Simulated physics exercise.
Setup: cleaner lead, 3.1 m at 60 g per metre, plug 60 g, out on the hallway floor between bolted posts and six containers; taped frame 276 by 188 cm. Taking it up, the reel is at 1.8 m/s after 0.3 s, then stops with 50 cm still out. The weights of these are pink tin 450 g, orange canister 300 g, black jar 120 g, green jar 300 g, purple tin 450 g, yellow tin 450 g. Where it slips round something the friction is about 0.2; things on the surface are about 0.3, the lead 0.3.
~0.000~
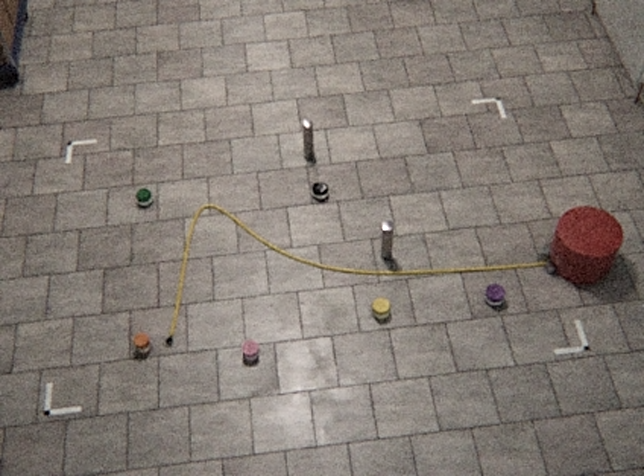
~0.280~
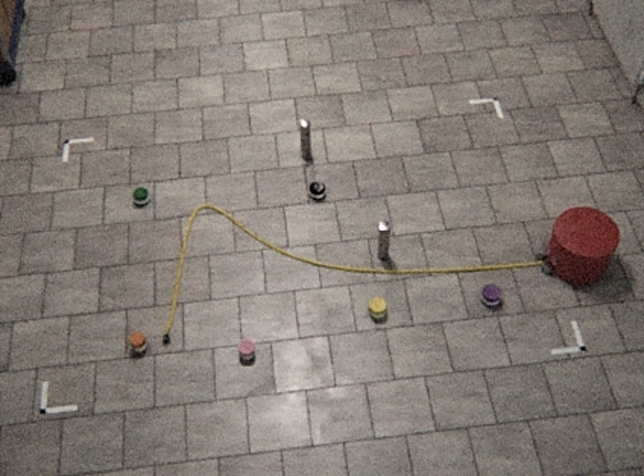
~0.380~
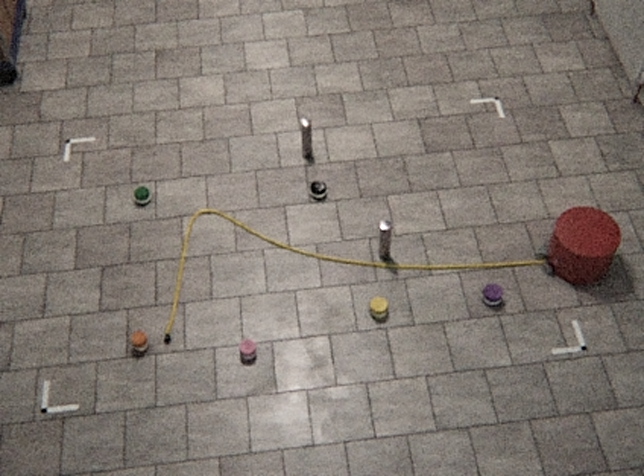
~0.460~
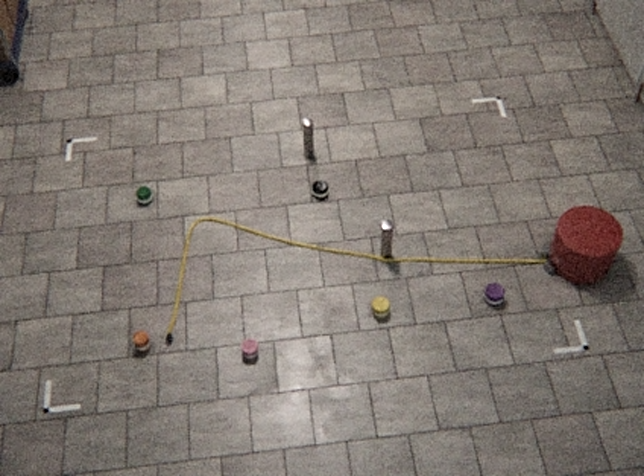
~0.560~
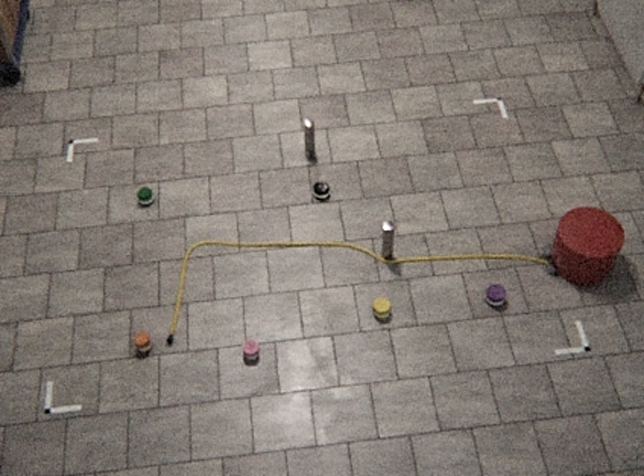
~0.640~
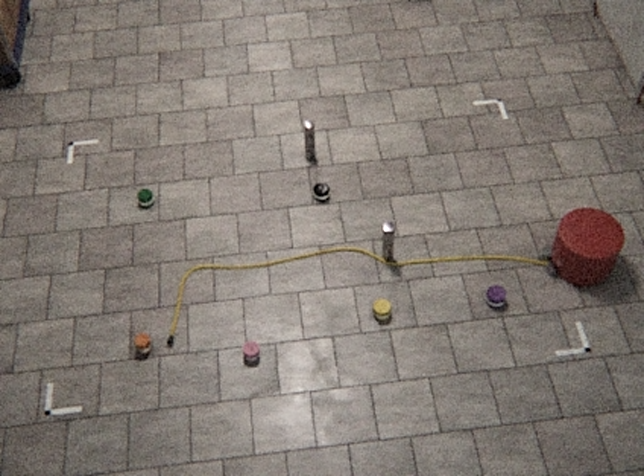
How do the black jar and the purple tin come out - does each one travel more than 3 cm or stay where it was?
Black jar: Stays where it was. Purple tin: Stays where it was.
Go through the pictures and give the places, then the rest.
The first picture shows black jar (320, 187); purple tin (496, 291); posts (308, 123) (388, 225); lead runs through (505, 267) (396, 273) (286, 254) (207, 206) (181, 287).
In the second picture, lead runs through (505, 266) (286, 253) (177, 287).
In the third picture, lead runs through (520, 263) (299, 251) (178, 286).
In the fourth picture, lead runs through (540, 261) (319, 248) (180, 286).
In the fifth picture, lead runs through (356, 247) (181, 286).
The sixth picture shows black jar (321, 187); purple tin (497, 293); lead runs through (491, 257) (379, 259) (276, 262) (182, 288).
By 1.0 s, plug at (245, 325); nothing else has moved.
By 1.3 s, plug at (380, 301); yellow tin 3 cm off its start.
By 1.7 s, plug at (456, 261); yellow tin 4 cm off its start at (390, 306).
By 2.0 s, plug at (572, 233); yellow tin 4 cm off its start.
By 2.8 s, plug at (589, 235); purple tin 0 cm off its start at (497, 293), black jar 0 cm off its start at (321, 187), yellow tin 4 cm off its start at (390, 306).
